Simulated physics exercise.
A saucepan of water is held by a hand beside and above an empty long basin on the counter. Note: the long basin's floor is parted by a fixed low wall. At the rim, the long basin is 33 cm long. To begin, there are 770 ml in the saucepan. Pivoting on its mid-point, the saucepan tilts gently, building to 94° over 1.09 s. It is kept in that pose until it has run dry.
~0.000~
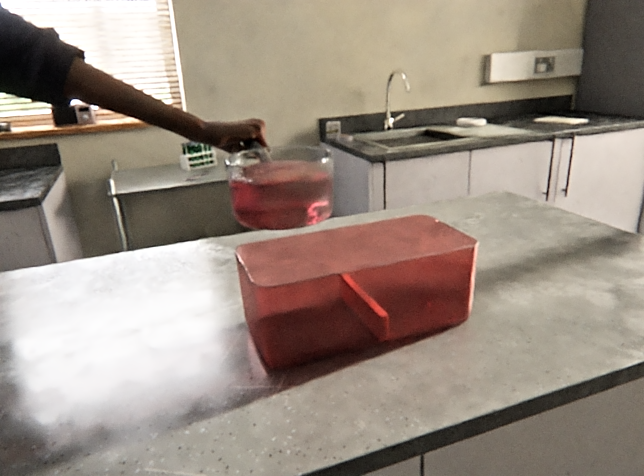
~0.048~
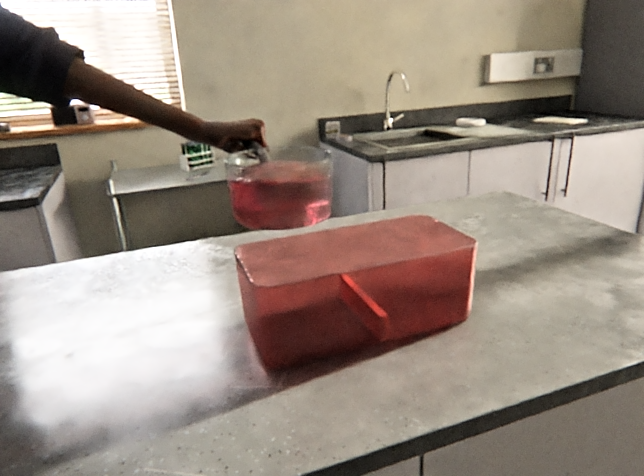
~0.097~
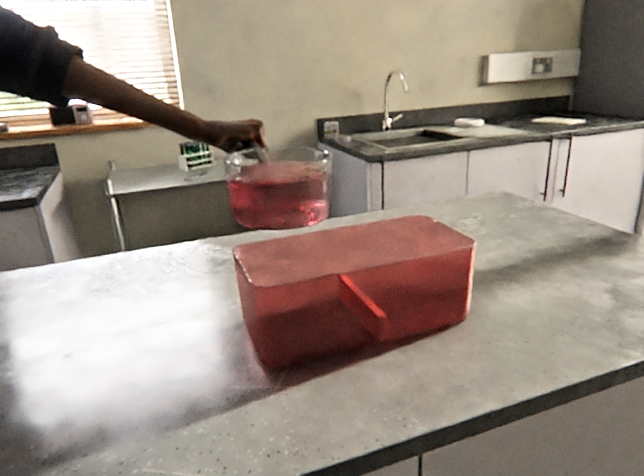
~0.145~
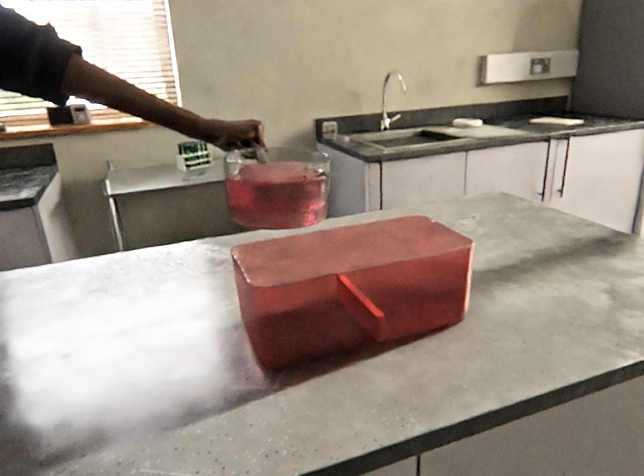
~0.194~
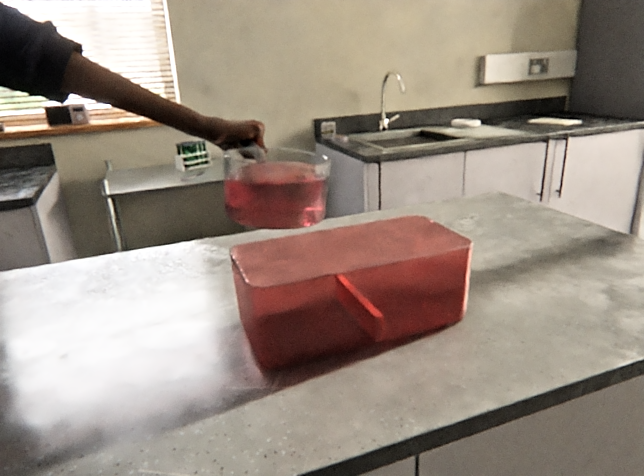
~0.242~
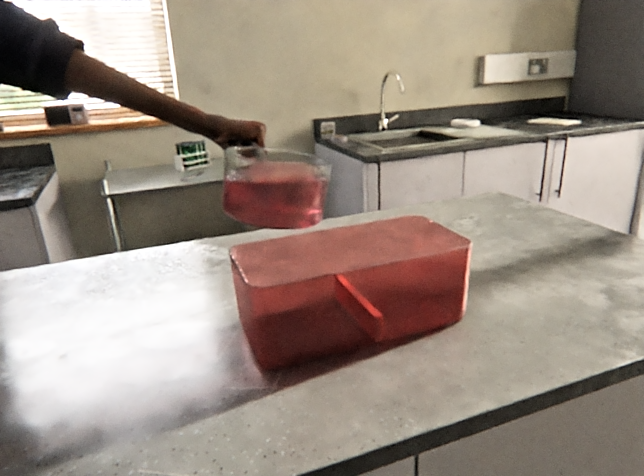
A hand held a clear saucepan of pinkish water above and behind a long, see-through red basin on a gray counter, keeping it nearly still before slowly tilting it slightly to the right.
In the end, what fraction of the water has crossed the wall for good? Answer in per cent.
In the end about 70 per cent has crossed for good.
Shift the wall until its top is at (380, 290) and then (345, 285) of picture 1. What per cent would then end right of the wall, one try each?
30 in a hundred, followed by 95 in a hundred.
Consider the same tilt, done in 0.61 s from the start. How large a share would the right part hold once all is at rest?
Then it comes to around 70 per cent.
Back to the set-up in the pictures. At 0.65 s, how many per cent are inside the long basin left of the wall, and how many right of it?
Left roughly 1 per cent, right roughly 6.
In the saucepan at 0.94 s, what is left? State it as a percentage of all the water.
Around 20 in a hundred.
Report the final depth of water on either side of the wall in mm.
Left part about 10 mm deep, right part about 24 mm deep.
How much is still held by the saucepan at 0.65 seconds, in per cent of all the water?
At that time about 72 in a hundred parts are still held.
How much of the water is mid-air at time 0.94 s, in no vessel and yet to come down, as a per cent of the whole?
Some 10 per cent.
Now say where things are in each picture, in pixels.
In the first frame, tilt 0°; pouring edge (328, 152); surface from (230, 177) to (326, 165); the long basin's rim runs from (244, 267) to (451, 228); the wall's top is at (361, 294).
In the second frame, tilt 0°; pouring edge (328, 153); surface from (229, 177) to (325, 166).
In the third frame, tilt 2°; pouring edge (327, 154); surface from (228, 177) to (324, 165).
In the fourth frame, tilt 4°; pouring edge (326, 156); surface from (227, 177) to (323, 166).
In the fifth frame, tilt 7°; pouring edge (326, 159); surface from (226, 177) to (322, 166).
In the sixth frame, tilt 11°; pouring edge (327, 162); surface from (227, 177) to (323, 167).
By 0.65 s the tilt is 60° and 72 per cent is still to pour, 1 is left of the wall and 6 right of it.
By 0.94 s the tilt is 90° and 21 per cent is still to pour, 10 is left of the wall and 61 right of it.
By 1.25 s the tilt is 94° and 4 per cent is still to pour, 24 is left of the wall and 70 right of it.
By 1.59 s the tilt is 94° and 1 per cent is still to pour, 29 is left of the wall and 70 right of it.
At rest 30 per cent lies left of the wall, 70 right of it and 0 outside.
